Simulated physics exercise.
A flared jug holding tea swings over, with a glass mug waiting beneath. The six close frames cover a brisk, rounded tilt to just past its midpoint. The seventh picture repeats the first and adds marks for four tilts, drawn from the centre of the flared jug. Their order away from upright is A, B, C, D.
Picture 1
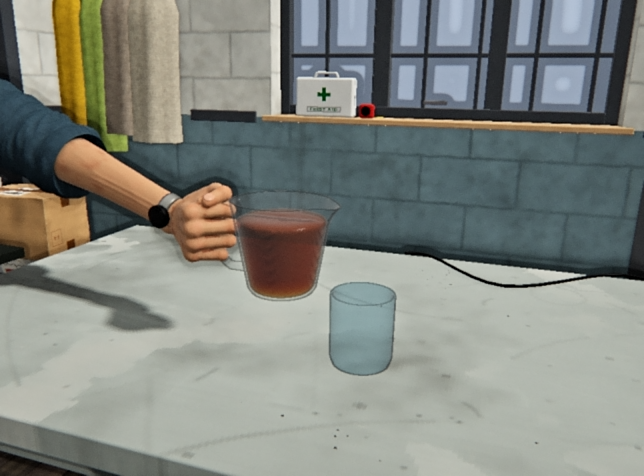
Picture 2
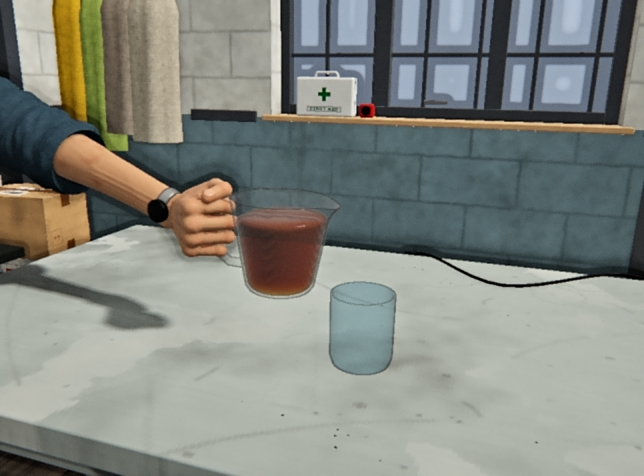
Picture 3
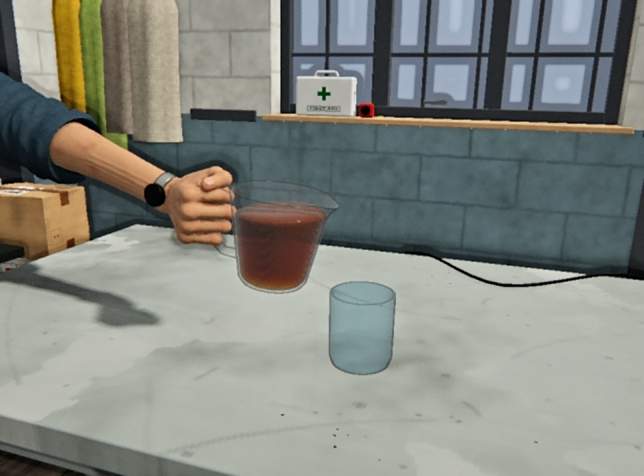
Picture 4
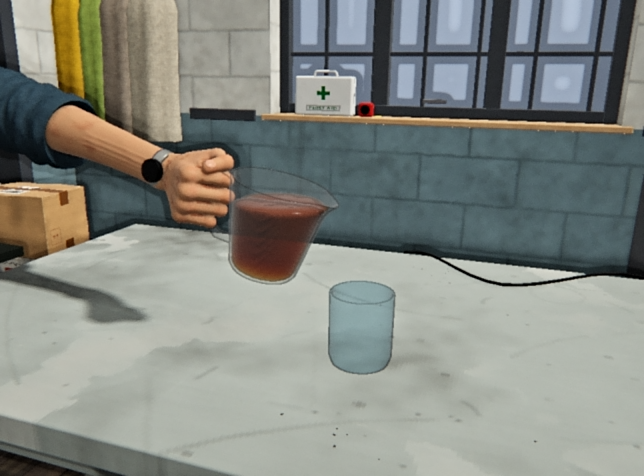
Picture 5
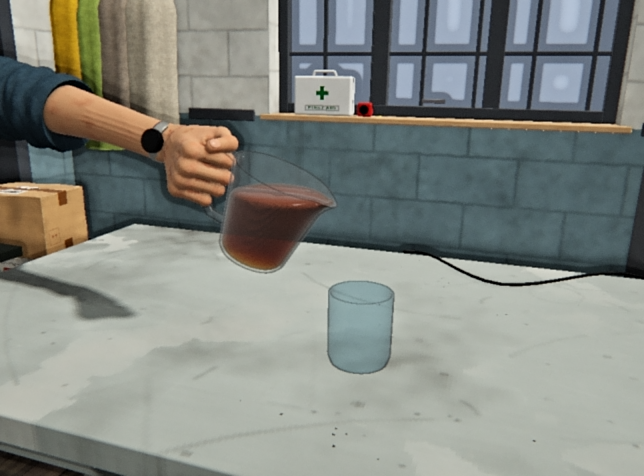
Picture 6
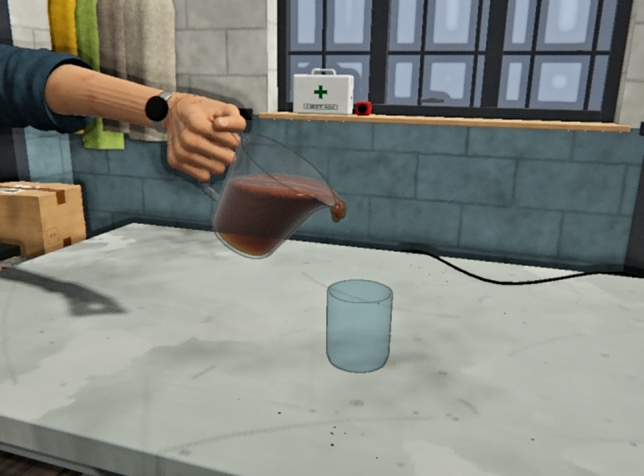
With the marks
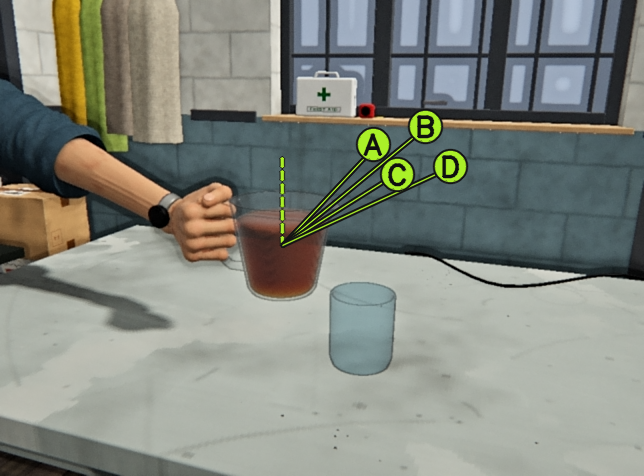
On a pale tabletop by a window, a hand tilts a flared jug rightward until tea just slips over its lip.
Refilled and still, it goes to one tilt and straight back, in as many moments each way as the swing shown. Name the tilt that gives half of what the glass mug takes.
A works best here.
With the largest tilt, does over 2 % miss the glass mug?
Yes, it does.
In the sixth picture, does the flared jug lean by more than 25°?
Yes, it does.
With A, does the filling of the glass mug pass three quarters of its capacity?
No, it does not.
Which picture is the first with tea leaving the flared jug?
In picture 6.
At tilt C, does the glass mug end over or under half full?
Over.
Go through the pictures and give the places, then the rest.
In the first picture, upright, lip at (338, 208); rim of the glass mug round (363, 293); nothing has left yet.
In the second picture, upright, lip at (338, 207); nothing has left yet.
In the third picture, tipped about 7°, lip at (338, 207); nothing has left yet.
In the fourth picture, tipped about 14°, lip at (337, 206); nothing has left yet.
In the fifth picture, tipped about 24°, lip at (335, 206); nothing has left yet.
In the sixth picture, tipped about 34°, lip at (333, 205); tea is over the lip, down to (339, 218).
In lime, A at (363, 159); B at (413, 138); C at (382, 182); D at (435, 174).
For tilt A, the glass mug ends with about 49 % of what it can hold.
For tilt B, the glass mug ends with about 68 % of what it can hold.
For tilt C, the glass mug ends with about 78 % of what it can hold; 8 % of the tea is spilt.
For tilt D, the glass mug ends with about 84 % of what it can hold; 17 % of the tea is spilt.
